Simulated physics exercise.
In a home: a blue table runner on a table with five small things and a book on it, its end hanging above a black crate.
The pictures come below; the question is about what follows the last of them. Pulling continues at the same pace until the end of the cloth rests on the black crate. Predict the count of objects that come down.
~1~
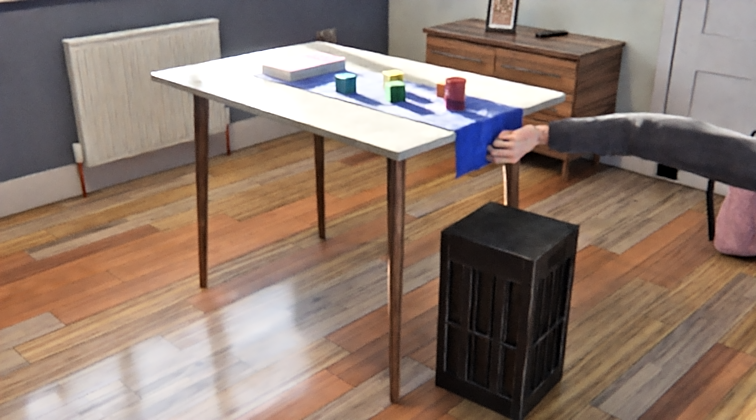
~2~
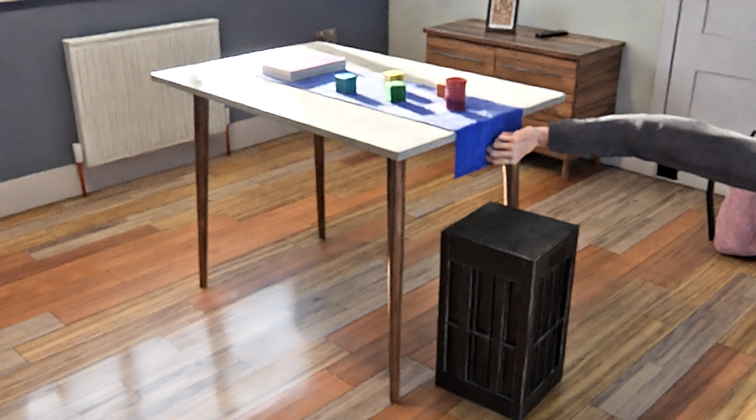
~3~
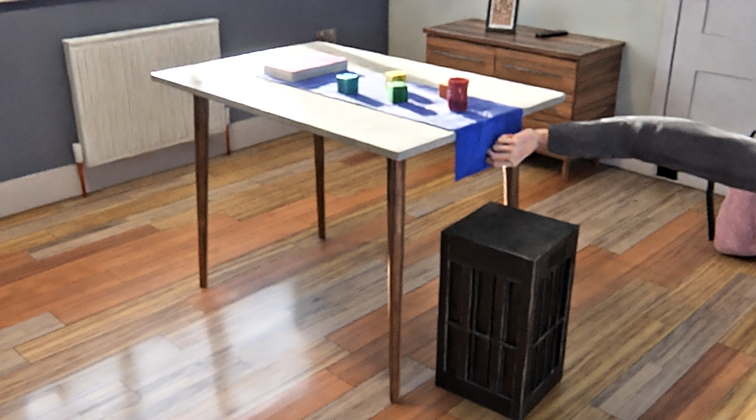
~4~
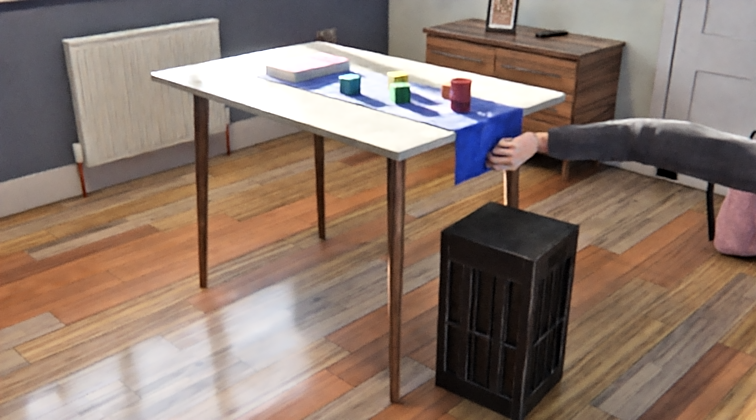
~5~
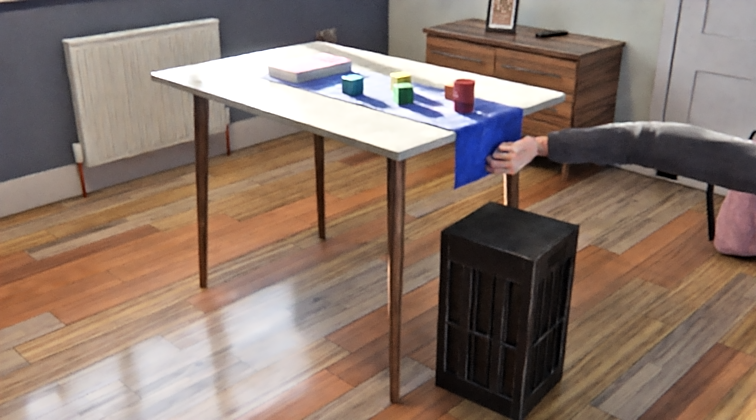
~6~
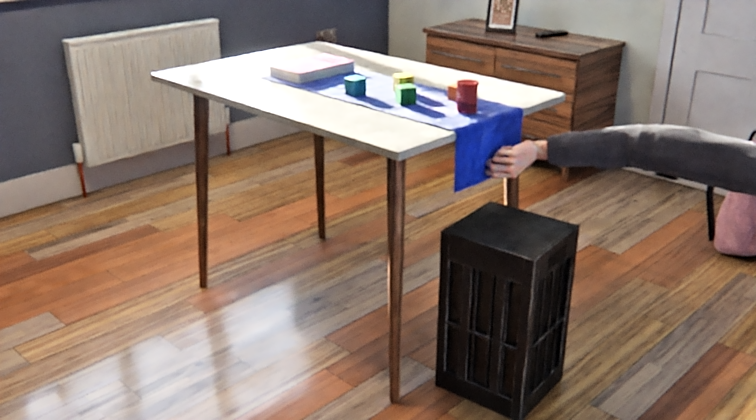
One item falls.
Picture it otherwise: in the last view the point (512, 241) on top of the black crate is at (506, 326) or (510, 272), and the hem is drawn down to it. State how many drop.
4 and 2.
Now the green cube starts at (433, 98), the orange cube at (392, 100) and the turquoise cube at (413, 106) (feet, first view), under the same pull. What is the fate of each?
Each in turn: The green cube stays aloft, the orange cube stays aloft, the turquoise cube stays aloft.
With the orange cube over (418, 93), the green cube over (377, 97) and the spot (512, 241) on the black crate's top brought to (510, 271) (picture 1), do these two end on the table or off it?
Orange cube: Safe; green cube: Safe.
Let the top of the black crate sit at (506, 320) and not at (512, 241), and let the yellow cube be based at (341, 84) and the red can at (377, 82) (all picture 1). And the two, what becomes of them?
Looks like the yellow cube hangs in there, and the red can hangs in there.
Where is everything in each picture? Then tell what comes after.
The first frame shows hem (455, 178); red can (456, 79); orange cube (448, 83); green cube (395, 83); yellow cube (393, 73); turquoise cube (346, 75); top of the crate (513, 241).
The second frame shows hem (453, 178); red can (456, 79).
The third frame shows hem (455, 182); orange cube (451, 83).
The fourth frame shows hem (455, 185); green cube (400, 85); top of the crate (513, 241).
The fifth frame shows hem (454, 189); yellow cube (401, 74).
The sixth frame shows hem (454, 193); red can (468, 82); orange cube (459, 85); green cube (406, 86); yellow cube (403, 75); turquoise cube (355, 78).
A little later, hem near (487, 208); all still up.
Next, hem on the crate; red can gone.
When it is over, hem on the crate; red can gone. The count of fallen things is one.
